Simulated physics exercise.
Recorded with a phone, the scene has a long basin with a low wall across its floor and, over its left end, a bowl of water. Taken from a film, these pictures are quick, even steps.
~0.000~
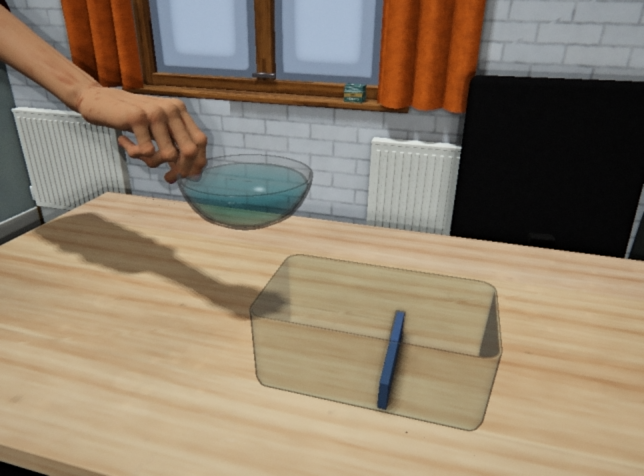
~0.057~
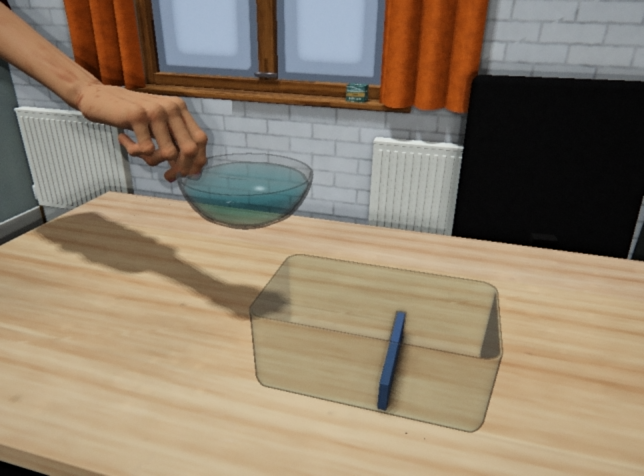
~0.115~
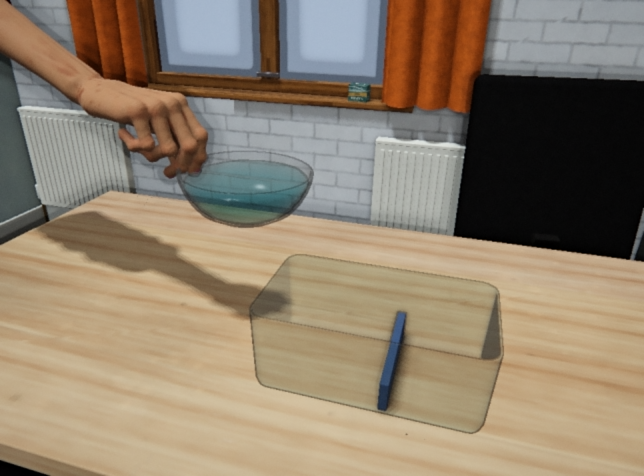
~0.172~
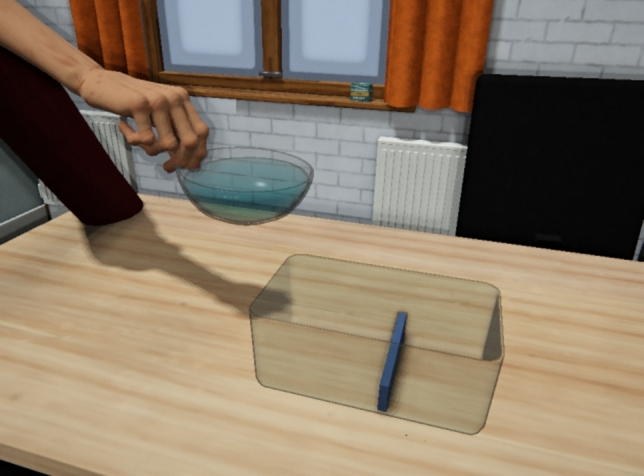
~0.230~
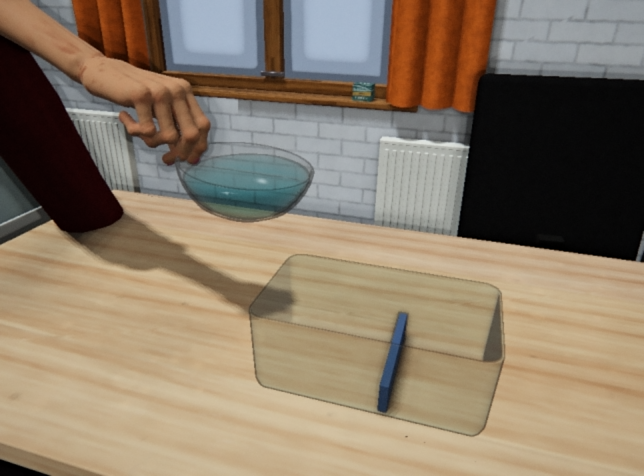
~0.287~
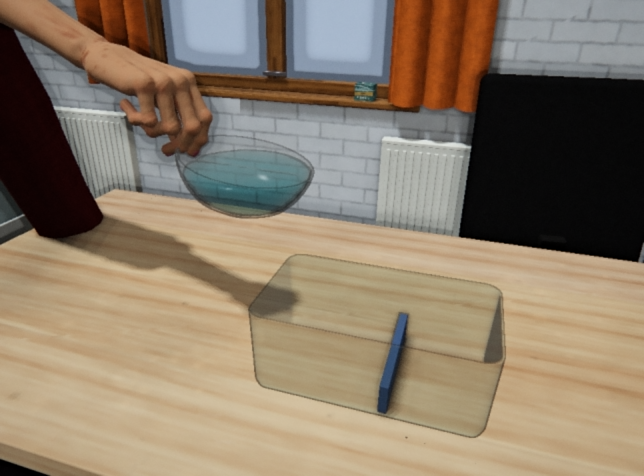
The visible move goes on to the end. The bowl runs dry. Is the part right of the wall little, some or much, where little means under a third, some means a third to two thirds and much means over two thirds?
Some.
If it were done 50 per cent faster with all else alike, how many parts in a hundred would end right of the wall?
Roughly 55 percent.
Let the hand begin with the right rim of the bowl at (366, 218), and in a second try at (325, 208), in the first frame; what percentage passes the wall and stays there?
First try: About 90 %; second try: About 60 %.
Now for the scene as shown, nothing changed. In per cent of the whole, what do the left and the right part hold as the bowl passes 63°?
Left part: Around 25 %. Right part: Around 0 %.
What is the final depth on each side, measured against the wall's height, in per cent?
Near 30 on the left, 40 on the right.
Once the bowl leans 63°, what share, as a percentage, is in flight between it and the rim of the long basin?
Around 45 in a hundred, more or less.
A moment on, the bowl is tipped part way and 30 per cent is still to pour, 24 is left of the wall and 1 right of it.
Next, the bowl is tipped right over and 0 per cent is still to pour, 50 is left of the wall and 44 right of it.
Then the bowl is tipped right over and 0 per cent is still to pour, 53 is left of the wall and 45 right of it.
Later the bowl is tipped right over and 0 per cent is still to pour, 53 is left of the wall and 45 right of it.
At rest 53 per cent lies left of the wall, 45 right of it and 2 outside.
